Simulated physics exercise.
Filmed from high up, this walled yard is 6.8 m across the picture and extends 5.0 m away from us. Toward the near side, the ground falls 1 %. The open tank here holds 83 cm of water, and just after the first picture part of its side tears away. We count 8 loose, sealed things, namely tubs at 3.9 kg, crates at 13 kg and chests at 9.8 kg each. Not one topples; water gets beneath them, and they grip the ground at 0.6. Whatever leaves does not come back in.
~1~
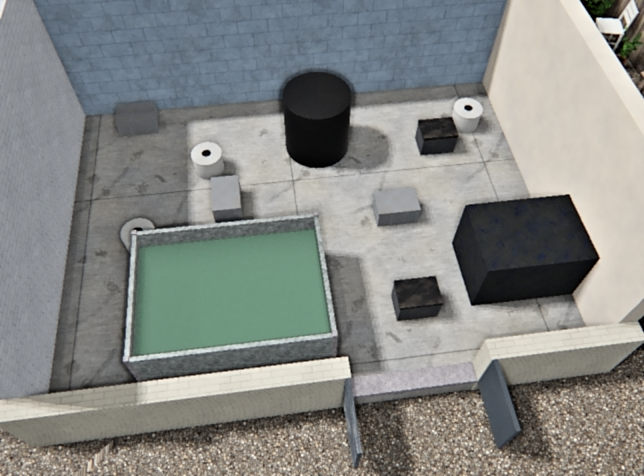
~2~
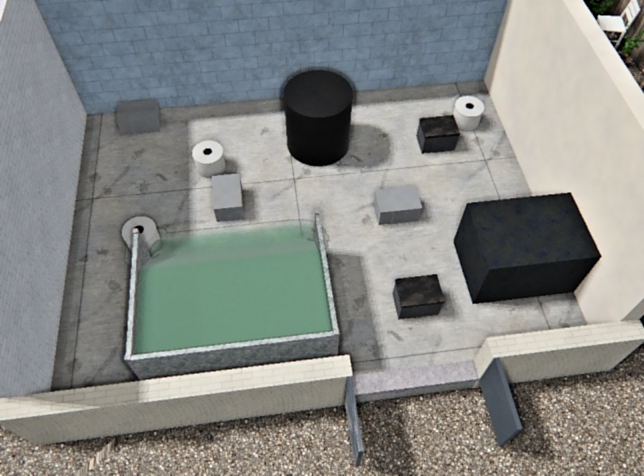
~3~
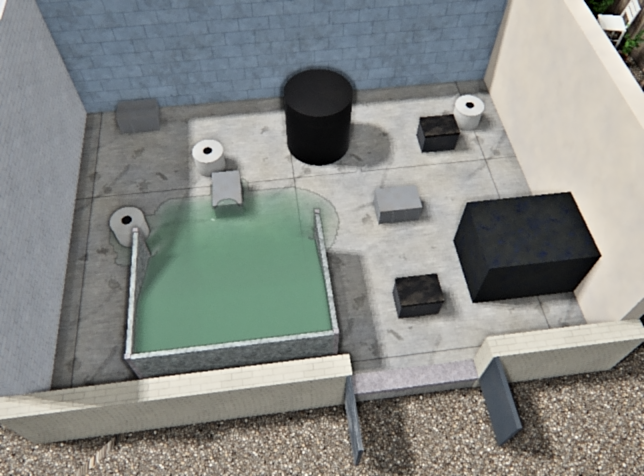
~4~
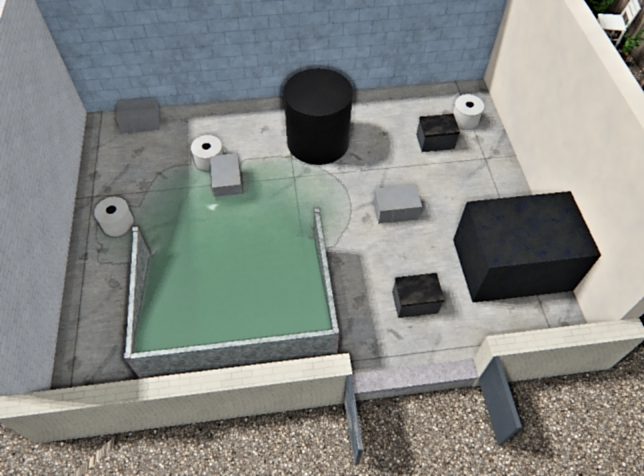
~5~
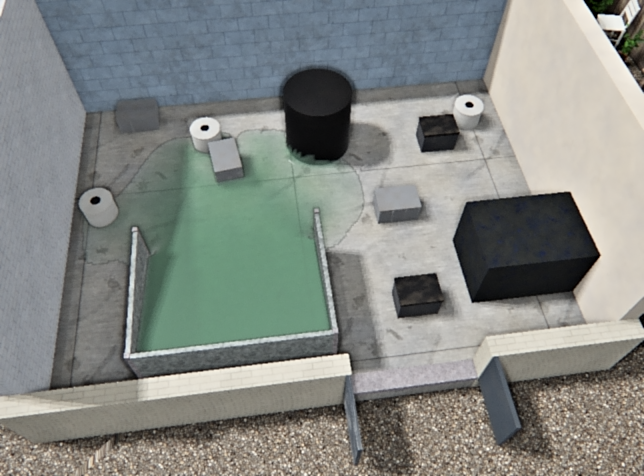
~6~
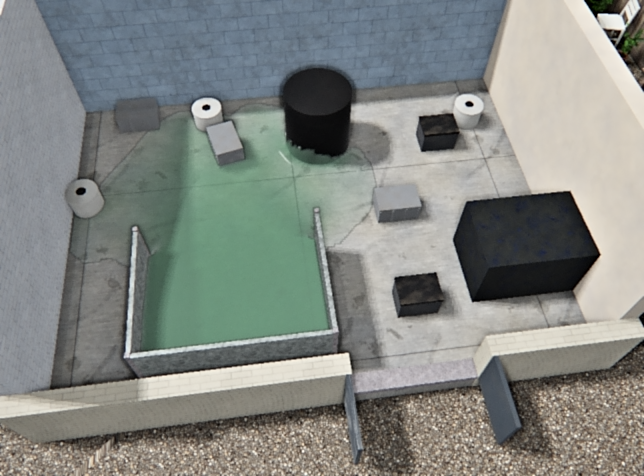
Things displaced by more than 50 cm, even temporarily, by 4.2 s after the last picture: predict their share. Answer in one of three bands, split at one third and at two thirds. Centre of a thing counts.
Two thirds or more.
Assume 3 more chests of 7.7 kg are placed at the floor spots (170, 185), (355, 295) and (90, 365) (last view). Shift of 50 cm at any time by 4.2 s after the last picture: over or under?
In the order asked: Above the mark; below the mark; below the mark.
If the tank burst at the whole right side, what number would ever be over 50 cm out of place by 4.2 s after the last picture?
That would give 4.
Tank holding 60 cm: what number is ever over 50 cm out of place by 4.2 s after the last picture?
So the tally would be 6.
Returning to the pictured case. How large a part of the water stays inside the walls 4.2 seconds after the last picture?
Close to 100 in a hundred parts remain.
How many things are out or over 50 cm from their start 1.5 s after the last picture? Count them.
By then the count is 5.
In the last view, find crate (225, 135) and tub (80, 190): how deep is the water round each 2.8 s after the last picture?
First roughly 18 cm, second roughly 17 cm.
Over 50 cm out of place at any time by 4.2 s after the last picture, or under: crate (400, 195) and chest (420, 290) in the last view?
Within the mark, within the mark.
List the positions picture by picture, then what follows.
The first frame shows a tub at (138, 232) rests on the ground; a crate at (226, 192) rests on the ground; 3.4 m2 under water; 0 of 8 have shifted.
The second frame shows a tub at (139, 230) rests on the ground; a crate at (227, 191), on the bottom; water covers 4.8 m2; 0 of 8 have shifted.
The third frame shows a tub at (127, 220), on the bottom, 23 cm from its start; a crate at (227, 188), on the bottom, 4 cm from its start; 6.4 m2 under water; 1 of 8 have shifted.
The fourth frame shows a tub at (111, 210) rests on the ground, 53 cm from its start; a crate at (225, 170), on the bottom, 32 cm from its start; water covers 8.5 m2; 3 of 8 have shifted.
The fifth frame shows a tub at (96, 201), on the bottom, 82 cm from its start; a crate at (225, 154) rests on the ground, 61 cm from its start; 10.5 m2 under water; 3 of 8 have shifted.
The sixth frame shows a tub at (81, 191), on the bottom, 111 cm from its start; a crate at (224, 137), on the bottom, 94 cm from its start; 12.6 m2 under water; 3 of 8 have shifted.
Then, 0.4 s after the last picture 3 of 8 are over 50 cm from their spots; 3 afloat.
Then, 1.5 s after the last picture 5 of 8 are over 50 cm from their spots; 4 afloat.
Then, 2.8 s after the last picture 4 of 8 are over 50 cm from their spots; 6 afloat.
Then, 4.2 s after the last picture 6 of 8 are over 50 cm from their spots, and 6 have been at some point; 7 afloat.
